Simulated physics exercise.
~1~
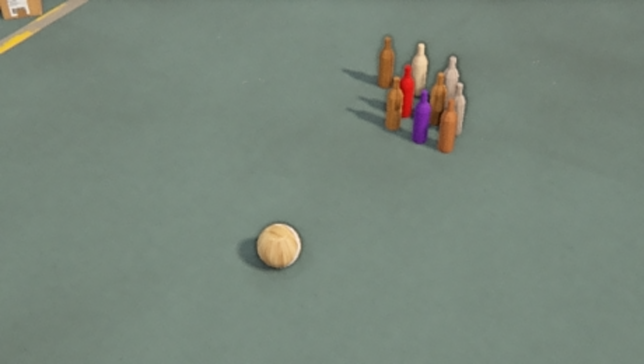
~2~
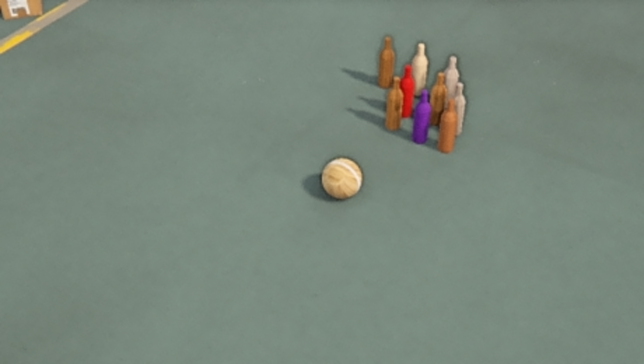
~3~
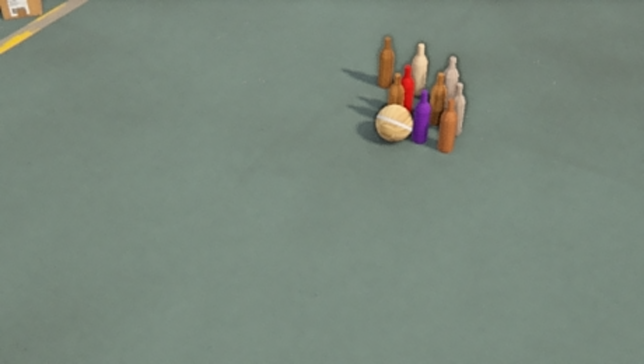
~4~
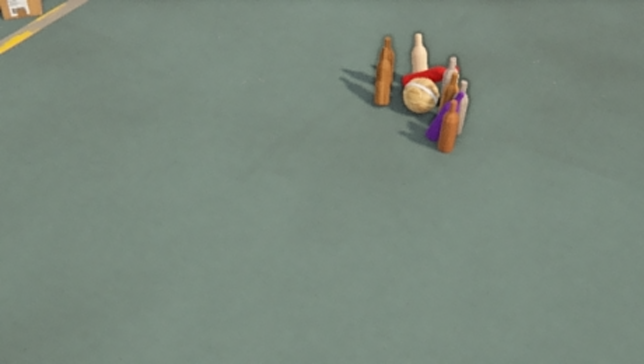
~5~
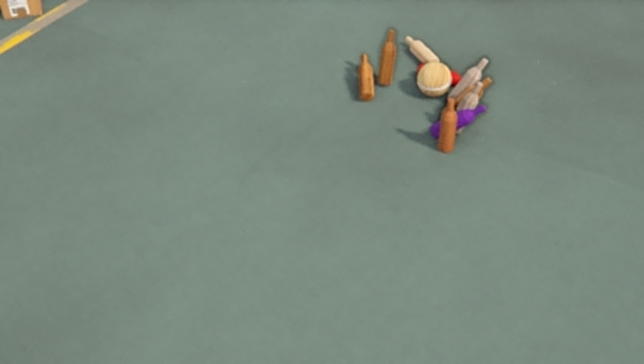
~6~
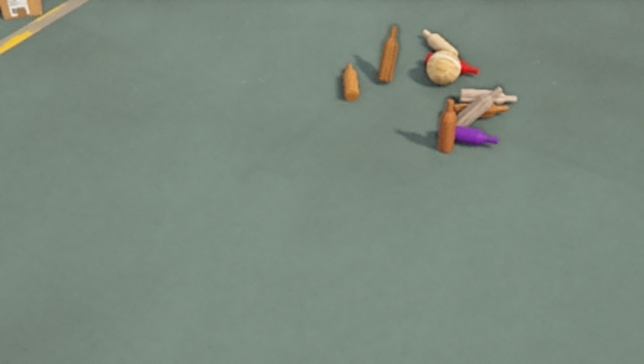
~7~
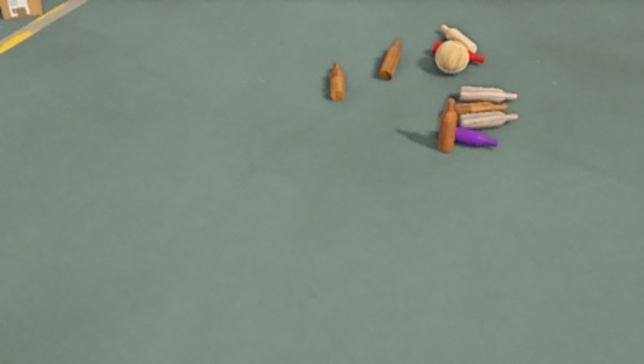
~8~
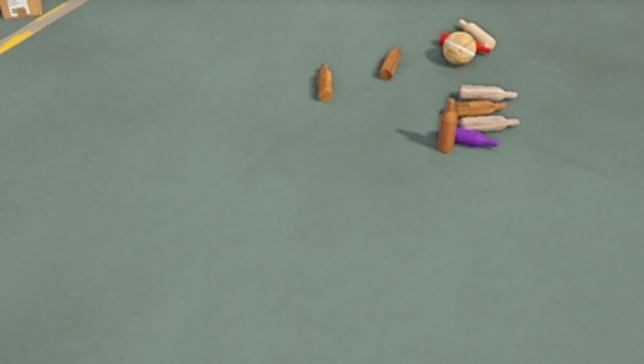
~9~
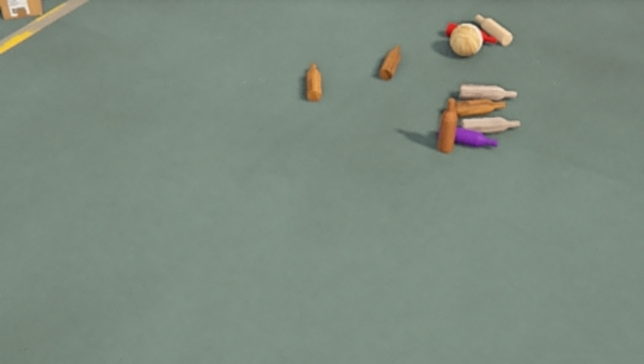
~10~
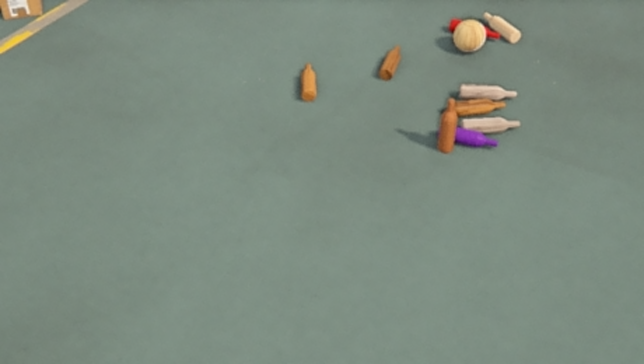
Wooden ball rolling up and right across a grey-green floor into bottle-shaped skittles, scattering them and leaving one brown skittle standing.
